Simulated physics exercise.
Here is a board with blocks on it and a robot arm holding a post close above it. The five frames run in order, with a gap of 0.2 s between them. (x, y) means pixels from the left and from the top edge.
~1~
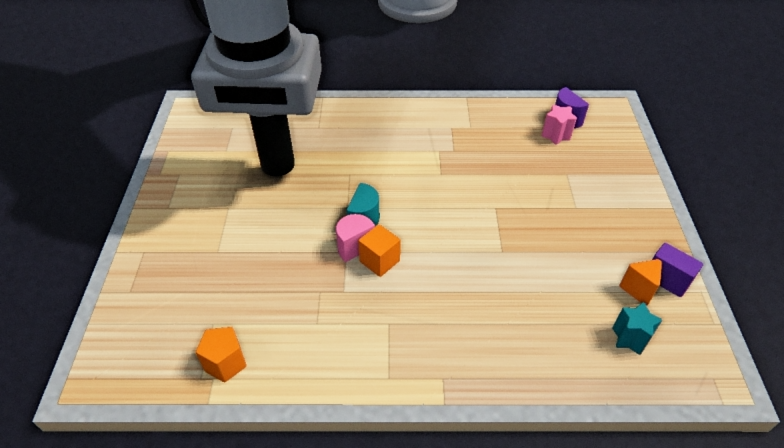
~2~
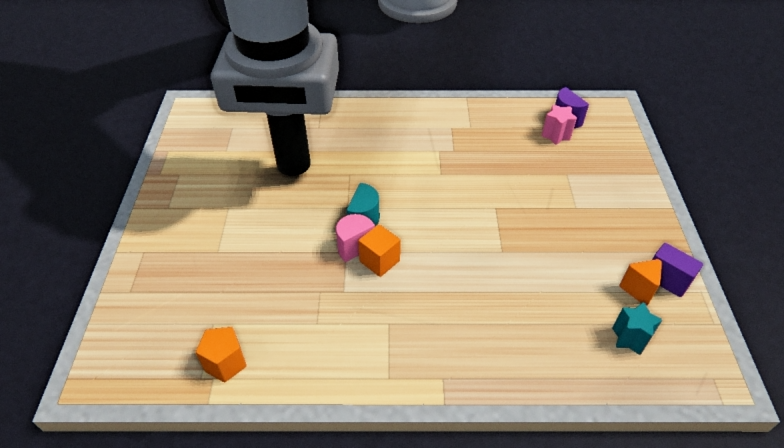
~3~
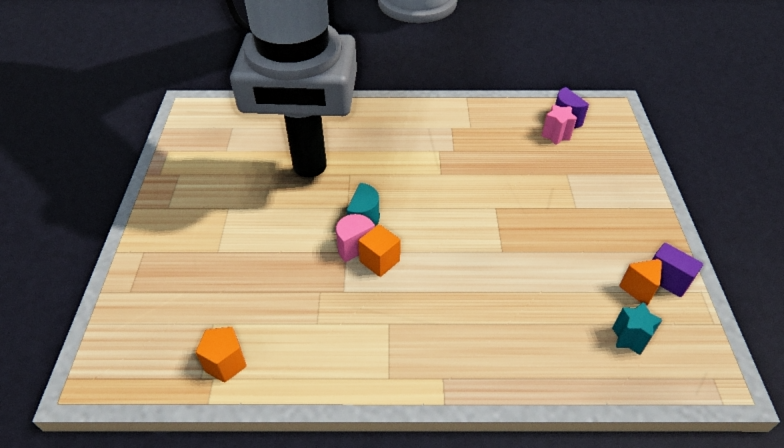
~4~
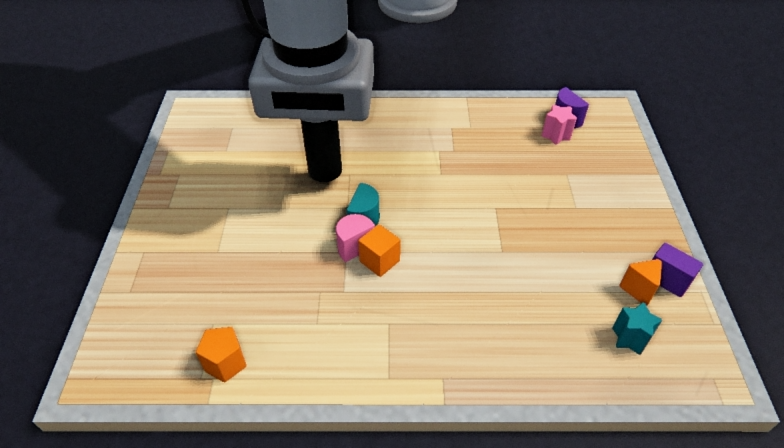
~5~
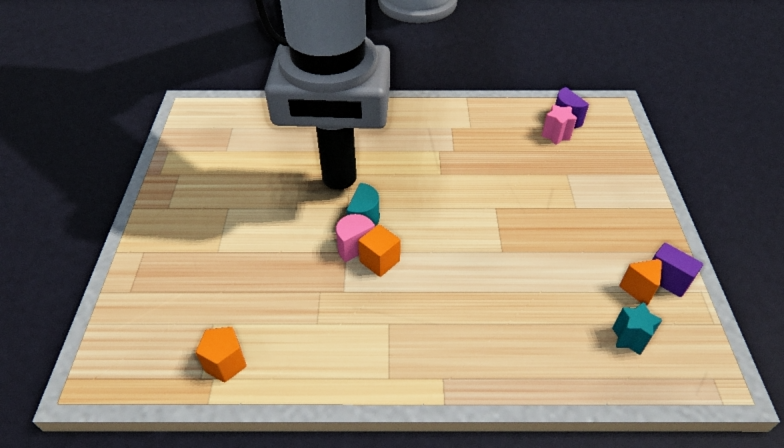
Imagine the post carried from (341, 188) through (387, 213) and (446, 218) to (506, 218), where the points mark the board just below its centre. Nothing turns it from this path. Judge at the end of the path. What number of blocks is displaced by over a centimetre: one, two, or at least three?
One block shifts.
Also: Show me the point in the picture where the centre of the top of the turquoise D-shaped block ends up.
Somewhere near (387, 216).
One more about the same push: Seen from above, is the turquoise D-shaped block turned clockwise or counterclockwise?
From above, it looks like the turquoise D-shaped block goes clockwise.
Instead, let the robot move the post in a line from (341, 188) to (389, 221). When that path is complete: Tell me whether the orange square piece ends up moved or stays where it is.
Moved off its spot.
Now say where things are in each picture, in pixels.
In the first frame, lower end of the post at (278, 165), tops of blocks, pink D-shaped block at (353, 225), turquoise D-shaped block at (364, 198), orange square piece at (379, 239).
In the second frame, post at (294, 165), blocks as before.
In the third frame, post at (310, 166), blocks as before.
In the fourth frame, post at (325, 171), blocks as before.
In the fifth frame, post at (340, 178), pink D-shaped block at (353, 225), turquoise D-shaped block at (364, 198), orange square piece at (379, 239).
The first path, step by step. One third of the way, post at (388, 203); turquoise D-shaped block at (385, 215), turned 90° clockwise.
Two thirds of the way, post at (448, 208); turquoise D-shaped block at (387, 216), turned 100° clockwise; orange square piece at (379, 242).
At the end, post at (509, 208); pink D-shaped block not moved; turquoise D-shaped block at (387, 216), turned 100° clockwise; orange square piece at (379, 242).
